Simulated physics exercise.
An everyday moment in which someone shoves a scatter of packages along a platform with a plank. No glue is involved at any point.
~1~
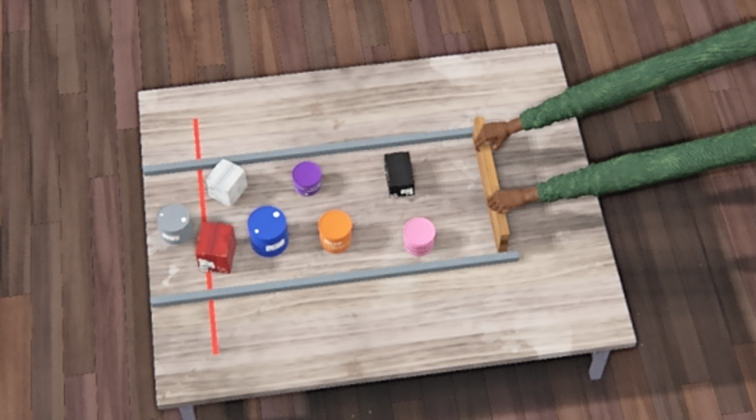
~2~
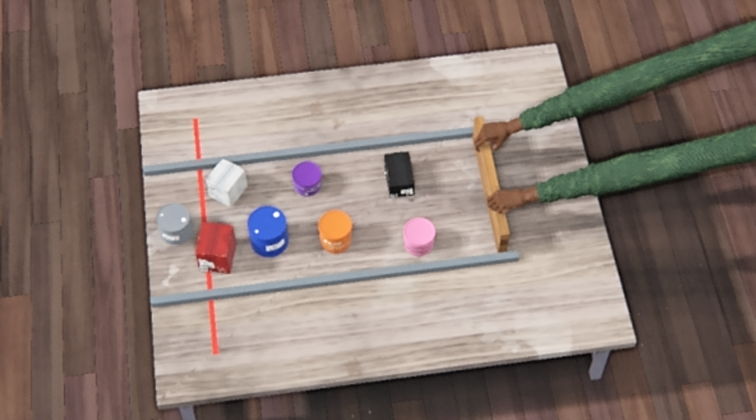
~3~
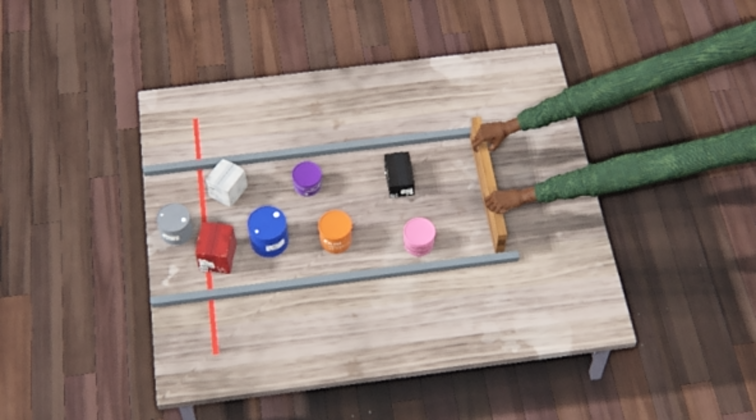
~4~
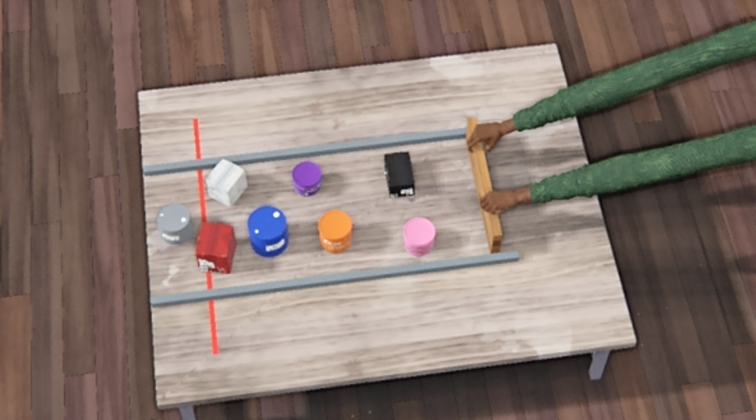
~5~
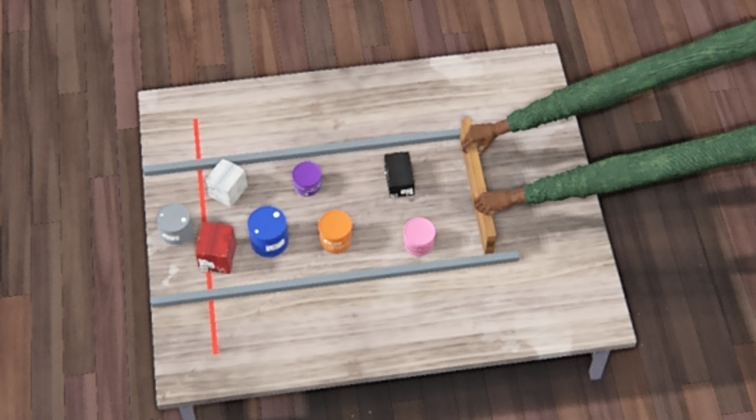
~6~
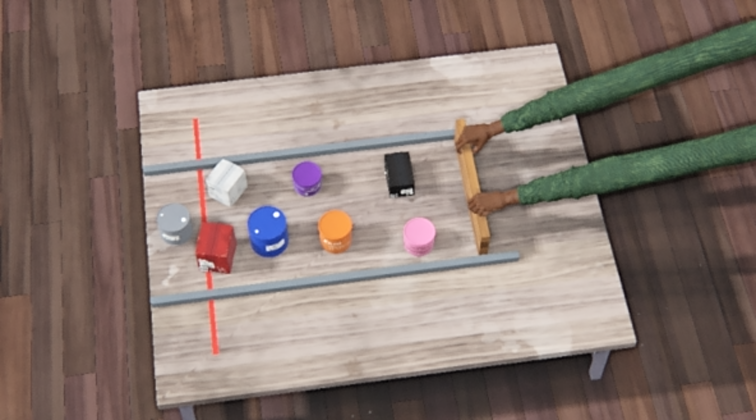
Two hands slide a wooden plank slightly left along the table toward scattered, motionless containers.
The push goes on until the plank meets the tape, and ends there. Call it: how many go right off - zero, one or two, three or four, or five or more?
One or two go off.
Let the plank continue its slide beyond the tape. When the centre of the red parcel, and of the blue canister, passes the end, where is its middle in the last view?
The middle is at (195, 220) when it's the red parcel, and at (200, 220) when it's the blue canister.
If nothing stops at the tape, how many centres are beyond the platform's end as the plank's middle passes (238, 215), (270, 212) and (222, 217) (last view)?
Counts: 0, 0, 1.
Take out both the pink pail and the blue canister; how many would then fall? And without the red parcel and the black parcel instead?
The number is 1 for the first case and 0 for the second.
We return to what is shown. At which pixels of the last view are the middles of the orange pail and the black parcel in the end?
Reading them off: First (189, 241); then (189, 200).
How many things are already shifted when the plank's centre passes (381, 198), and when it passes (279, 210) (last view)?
2 and 7.
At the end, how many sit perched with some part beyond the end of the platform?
Things overhanging at the end: 2.
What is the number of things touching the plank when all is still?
3.
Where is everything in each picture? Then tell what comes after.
The first frame shows grey canister (175, 224); red parcel (216, 248); white parcel (227, 183); plank (490, 185); tape (205, 230).
The second frame shows red parcel (216, 248); plank (490, 185).
The third frame shows white parcel (227, 183); purple pail (307, 179).
The fourth frame shows grey canister (175, 224); orange pail (336, 233).
The fifth frame shows red parcel (216, 248); blue canister (268, 232).
The sixth frame shows grey canister (175, 224); red parcel (216, 248); white parcel (227, 183); plank (471, 187); tape (205, 230).
Soon after, none off yet; grey canister at rest near (175, 224); red parcel at rest near (216, 248); white parcel at rest near (227, 183).
In the end, the number that fall off is one or two; gone, white parcel and grey canister.
